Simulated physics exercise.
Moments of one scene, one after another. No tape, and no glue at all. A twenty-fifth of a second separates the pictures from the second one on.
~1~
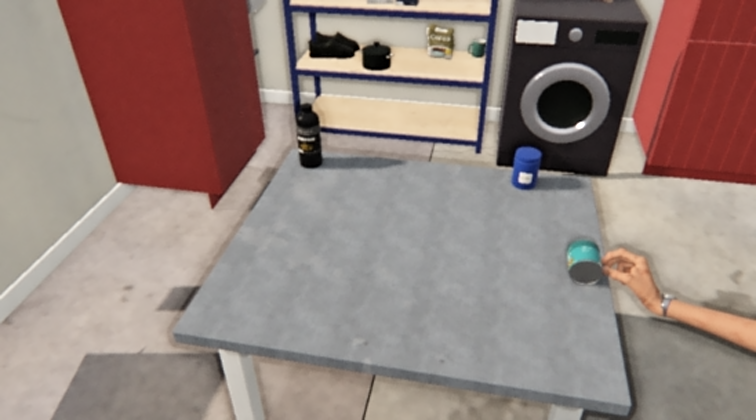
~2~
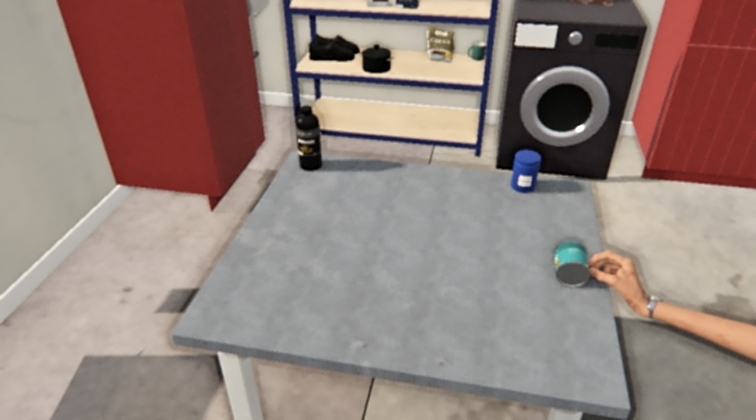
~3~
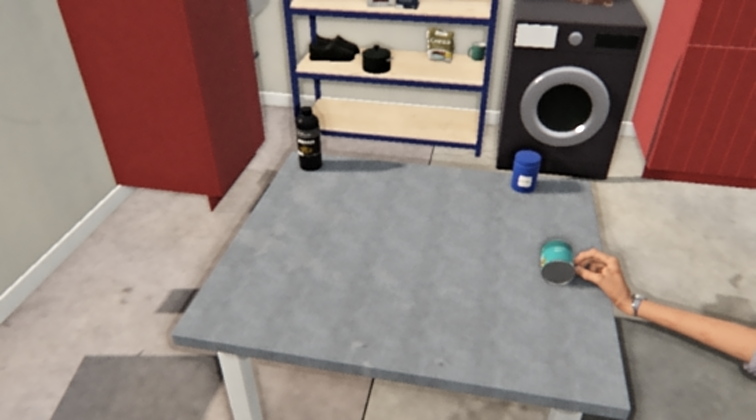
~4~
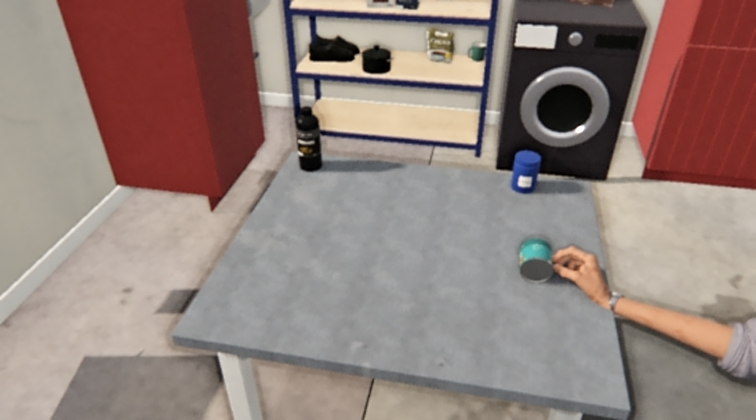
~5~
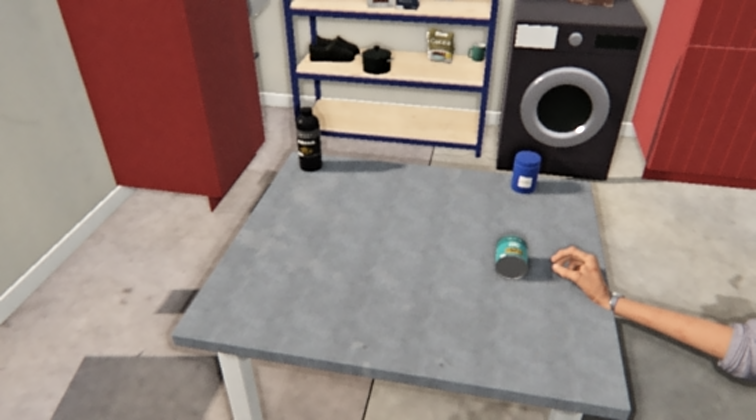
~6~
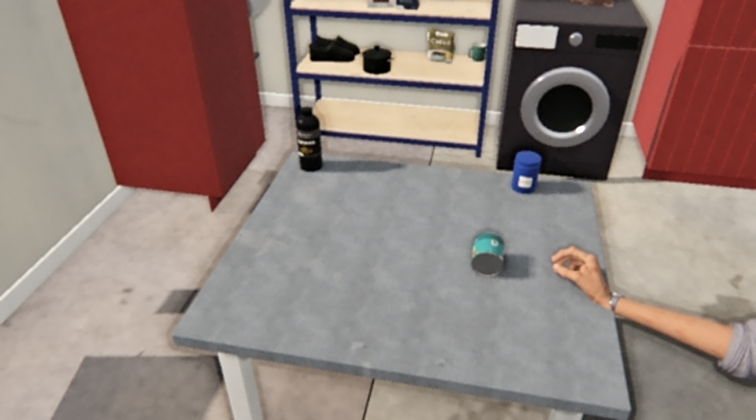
A turquoise tin moved left across a gray table with a hand at its side, then kept rolling left after the hand stayed back, while a black bottle and blue container stood still.
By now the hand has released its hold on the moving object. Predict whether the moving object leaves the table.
Okay, so it manages to leave the table.
Then, 0.20 s later than the last frame, turquoise tin moved well along near (379, 240).
Then, 0.50 s later than the last frame, turquoise tin moved well along near (241, 223).
Then, 0.70 s later than the last frame, turquoise tin now off the table.
Then, 1.00 s later than the last frame, things are still on the move.
When it is over, off the table, turquoise tin.
